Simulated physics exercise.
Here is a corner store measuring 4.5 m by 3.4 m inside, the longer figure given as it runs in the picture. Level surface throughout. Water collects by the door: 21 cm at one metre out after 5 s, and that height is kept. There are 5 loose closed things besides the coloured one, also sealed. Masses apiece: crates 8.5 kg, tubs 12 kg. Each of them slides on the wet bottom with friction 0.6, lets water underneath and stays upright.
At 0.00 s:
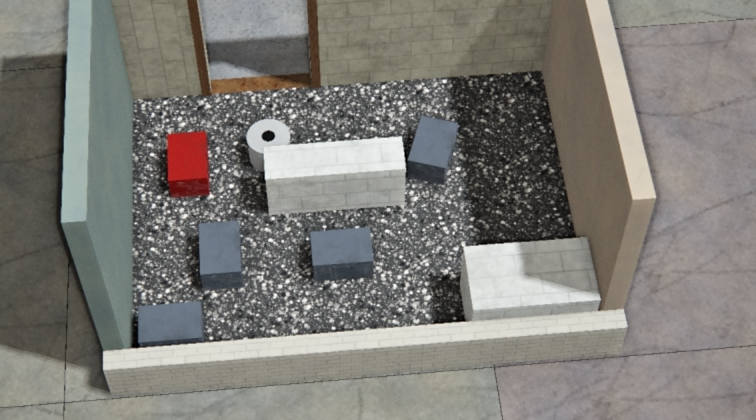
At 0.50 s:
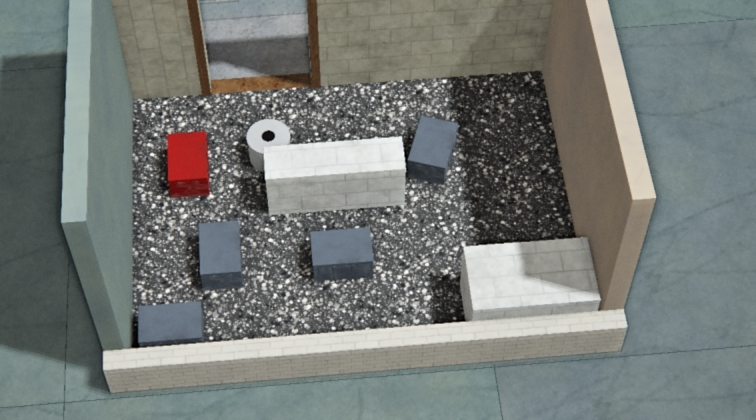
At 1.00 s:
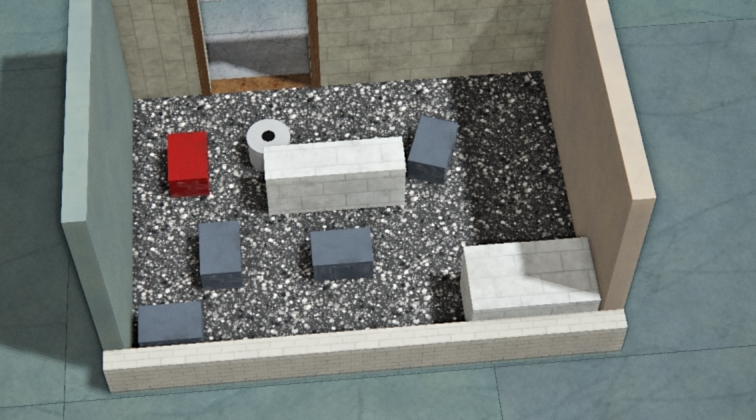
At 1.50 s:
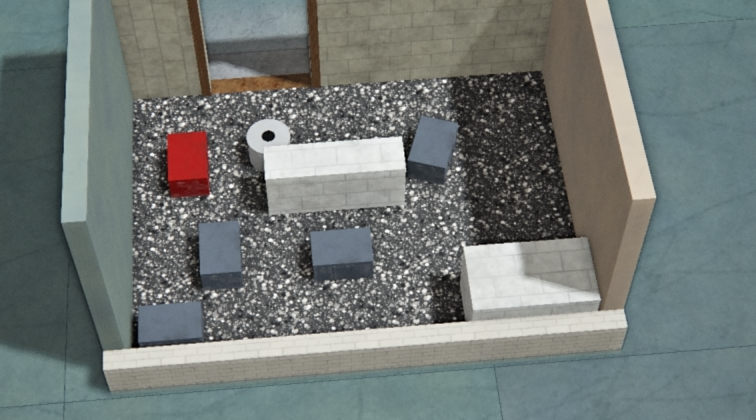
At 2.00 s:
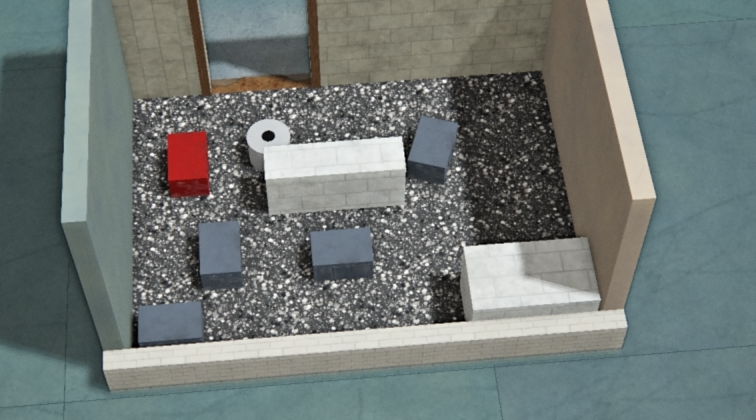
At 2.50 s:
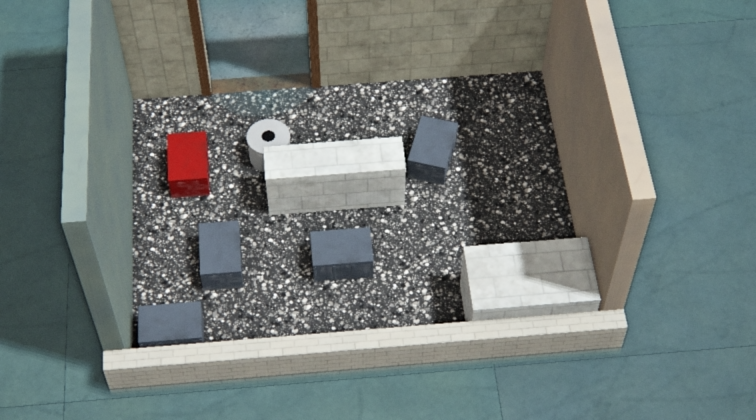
Water spread over the ground outside a small walled room and rose at the doorway, then just began to creep in over the speckled floor, while the red crate and grey boxes stayed still.
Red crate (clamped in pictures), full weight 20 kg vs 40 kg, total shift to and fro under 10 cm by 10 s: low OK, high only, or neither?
High only.
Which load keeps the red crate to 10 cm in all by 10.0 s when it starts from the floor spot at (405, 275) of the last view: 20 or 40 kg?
The answer: Either weight will do.
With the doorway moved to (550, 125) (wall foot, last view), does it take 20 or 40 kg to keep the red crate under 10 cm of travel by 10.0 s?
So only the heavy mass does it.
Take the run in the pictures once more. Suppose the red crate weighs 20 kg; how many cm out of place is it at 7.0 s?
It would be some 40 cm from its spot.
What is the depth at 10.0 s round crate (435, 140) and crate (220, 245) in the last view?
About 9 and 8 cm.
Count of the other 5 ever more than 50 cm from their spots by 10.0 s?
The answer here is 3.
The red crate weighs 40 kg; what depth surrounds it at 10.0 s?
Something like 10 centimetres.
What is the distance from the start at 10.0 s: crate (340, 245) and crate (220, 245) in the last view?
Respectively 30 and 60 cm.
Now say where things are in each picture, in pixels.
In the first frame, the red crate at (187, 156), on the bottom; 0.0 m2 under water; 0 of 6 have shifted.
In the second frame, the red crate at (187, 156) rests on the ground; 0.0 m2 under water; 0 of 6 have shifted.
In the third frame, the red crate at (187, 156) rests on the ground; 0.0 m2 under water; 0 of 6 have shifted.
In the fourth frame, the red crate at (187, 156), on the bottom; water covers 0.0 m2; 0 of 6 have shifted.
In the fifth frame, the red crate at (187, 156), on the bottom; 0.0 m2 under water; 0 of 6 have shifted.
In the sixth frame, the red crate at (187, 156), on the bottom; water covers 0.3 m2; 0 of 6 have shifted.
After 3.5 s the red crate would be 0 cm from its start with 20 kg and 0 cm from its start with 40 kg; 1 cm of water round it then.
After 4.5 s the red crate would be 0 cm from its start with 20 kg and 0 cm from its start with 40 kg; 4 cm of water round it then.
After 7.0 s the red crate would be 40 cm from its start with 20 kg and 0 cm from its start with 40 kg; 7 cm of water round it then.
After 10.0 s the red crate would be 40 cm from its start with 20 kg and 0 cm from its start with 40 kg; 10 cm of water round it then.
